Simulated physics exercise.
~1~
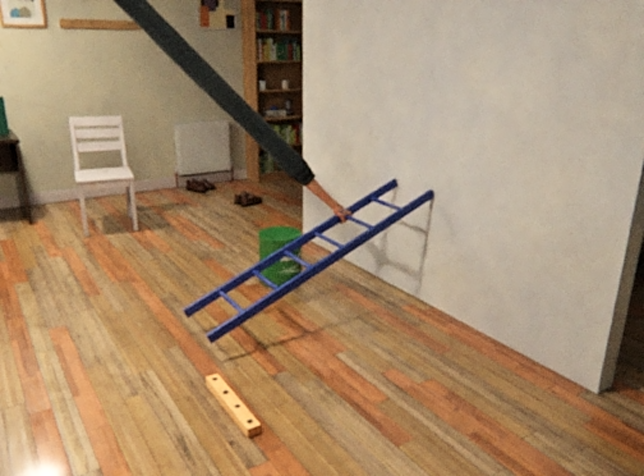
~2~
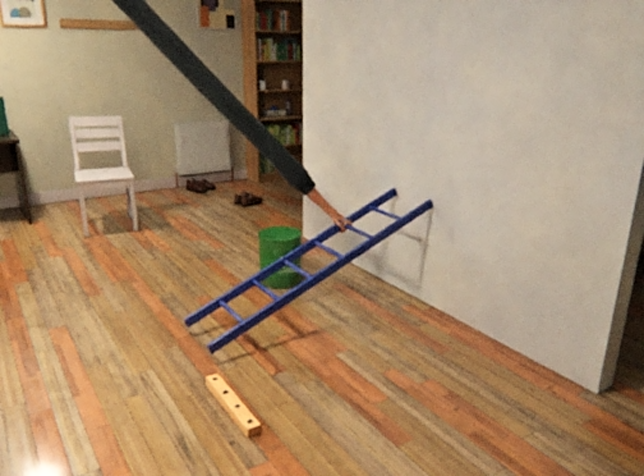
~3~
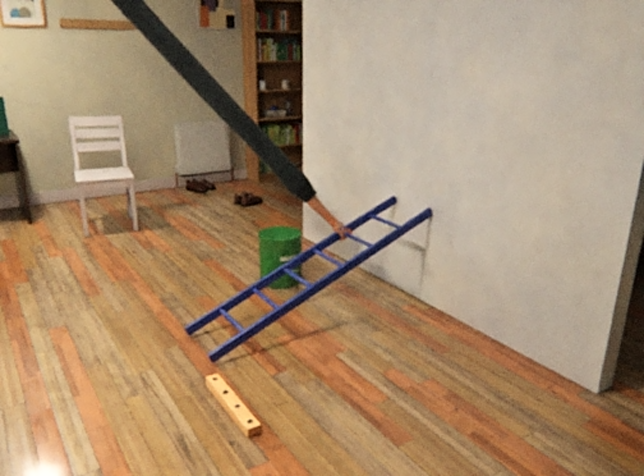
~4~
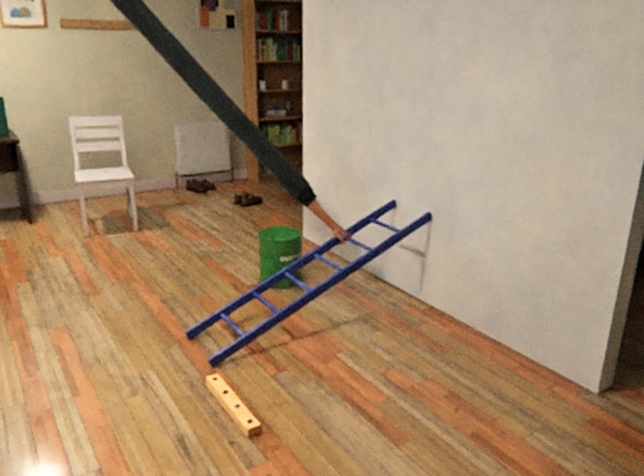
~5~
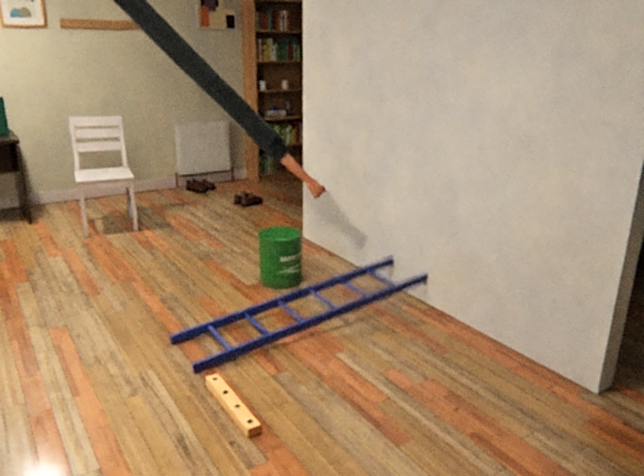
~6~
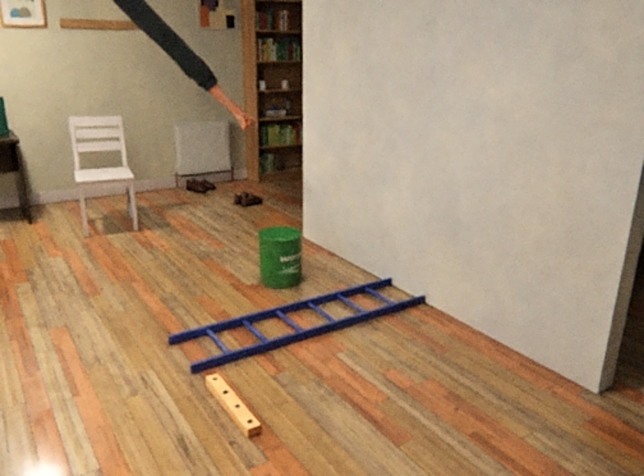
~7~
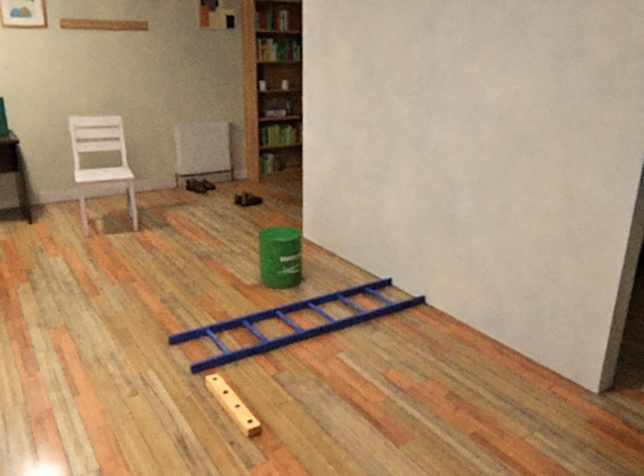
The clip opens on a room with a wooden floor, where a hand at the end of a long dark sleeve holds a blue ladder-like rack at a slant against a pale wall. A green pail stands beside it, and a short wooden strip lies on the floor near its lower end. The hand lowers the rack slightly, and then steadies it for a moment. Next the hand lets go and draws back, and the rack's upper end slides down the wall. The rack drops flat onto the floor as the arm withdraws from view, while the pail and strip stay put.
